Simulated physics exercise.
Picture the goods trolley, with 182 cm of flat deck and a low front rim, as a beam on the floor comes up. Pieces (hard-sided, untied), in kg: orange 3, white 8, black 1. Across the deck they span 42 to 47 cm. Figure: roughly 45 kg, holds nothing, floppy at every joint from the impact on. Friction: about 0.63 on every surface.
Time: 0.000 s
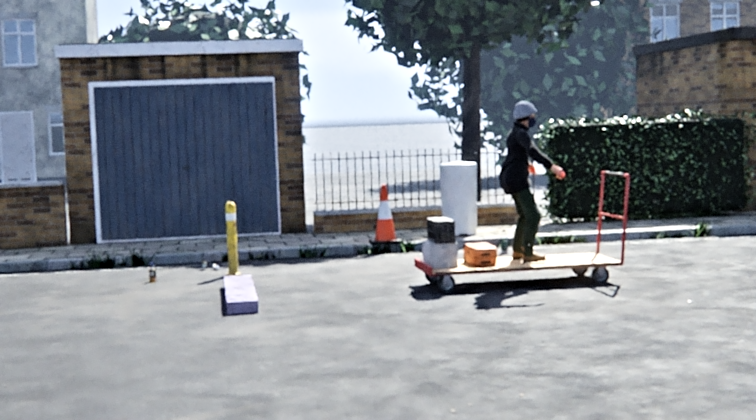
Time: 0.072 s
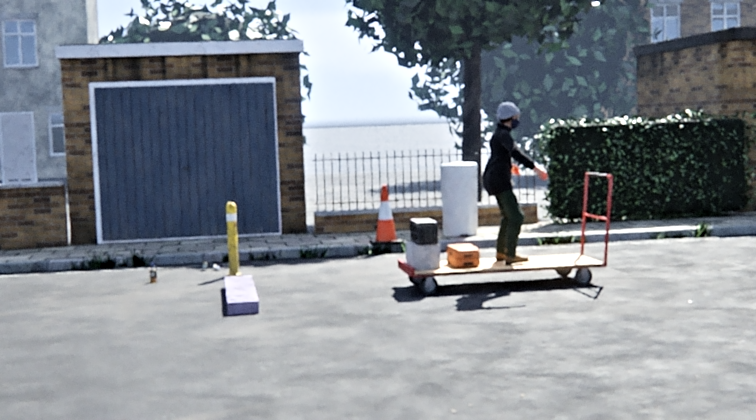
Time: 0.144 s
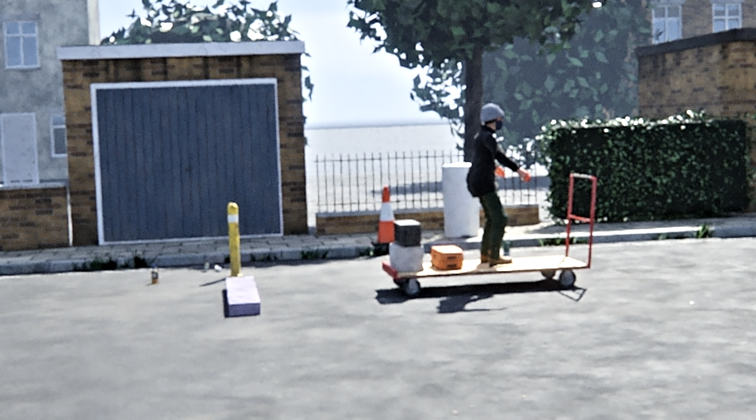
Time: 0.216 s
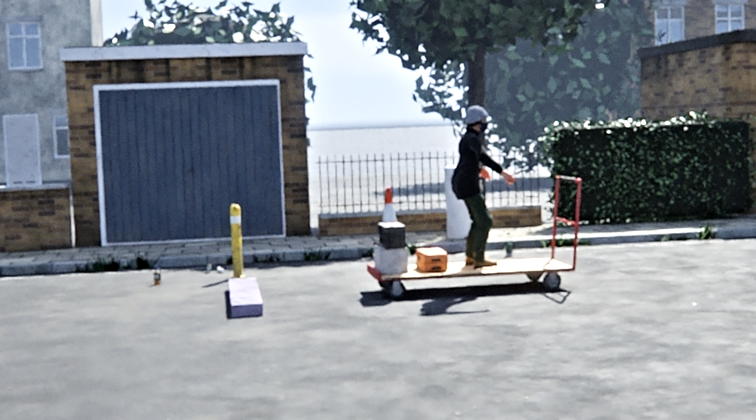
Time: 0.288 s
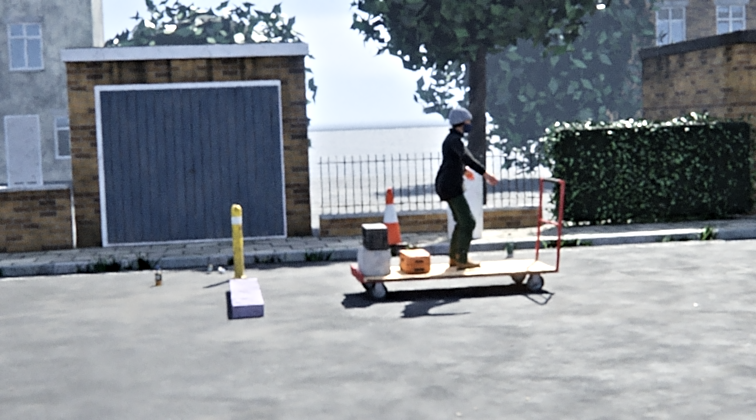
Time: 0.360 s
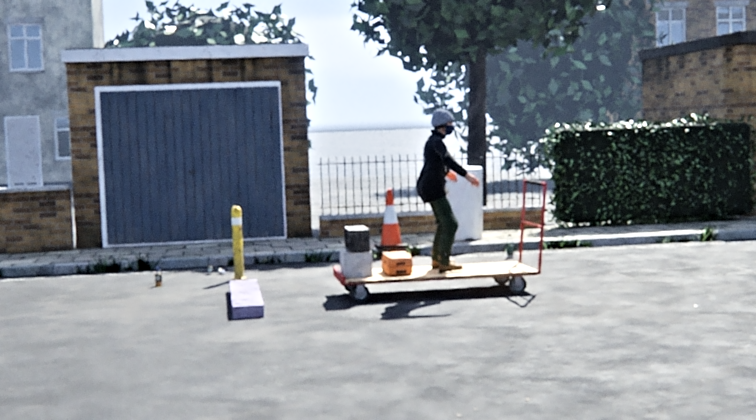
A person in a grey hat and dark jacket stood with arms held out on a long flat trolley as it rolled steadily left across the pavement, carrying stacked boxes and a small orange case.
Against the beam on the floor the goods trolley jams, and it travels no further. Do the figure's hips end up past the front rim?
Yes.
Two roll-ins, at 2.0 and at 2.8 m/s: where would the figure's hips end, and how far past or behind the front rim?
Try 1: 10 cm behind rim; try 2: 30 cm past rim.
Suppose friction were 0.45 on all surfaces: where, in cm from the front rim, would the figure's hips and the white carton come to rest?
With that change the hips settle 30 past, while white settles 10 past.
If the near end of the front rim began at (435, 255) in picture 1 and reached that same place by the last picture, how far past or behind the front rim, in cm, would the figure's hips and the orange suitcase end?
You'd see the hips go 60 cm past the front rim, with orange sitting 40 cm behind it.
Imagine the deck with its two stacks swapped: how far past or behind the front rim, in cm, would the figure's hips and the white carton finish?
Hips 70 past, white 10 past.
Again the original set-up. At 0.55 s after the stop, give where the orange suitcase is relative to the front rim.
Behind the rim, near 40 cm.
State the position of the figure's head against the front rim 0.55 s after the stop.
Roughly 0 cm past the front rim.
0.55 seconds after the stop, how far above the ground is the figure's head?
The head is some 80 cm up from the ground.
Impact comes at 0.70 s.
After 1.25 s the figure's hips are 11 cm past the rim, near (236, 250) in the last picture's view.
After 1.70 s the figure's hips are 26 cm past the rim, near (222, 286) in the last picture's view.
After 3.0 s, past the rim, black crate and the figure's hips; behind it, orange suitcase and white carton.
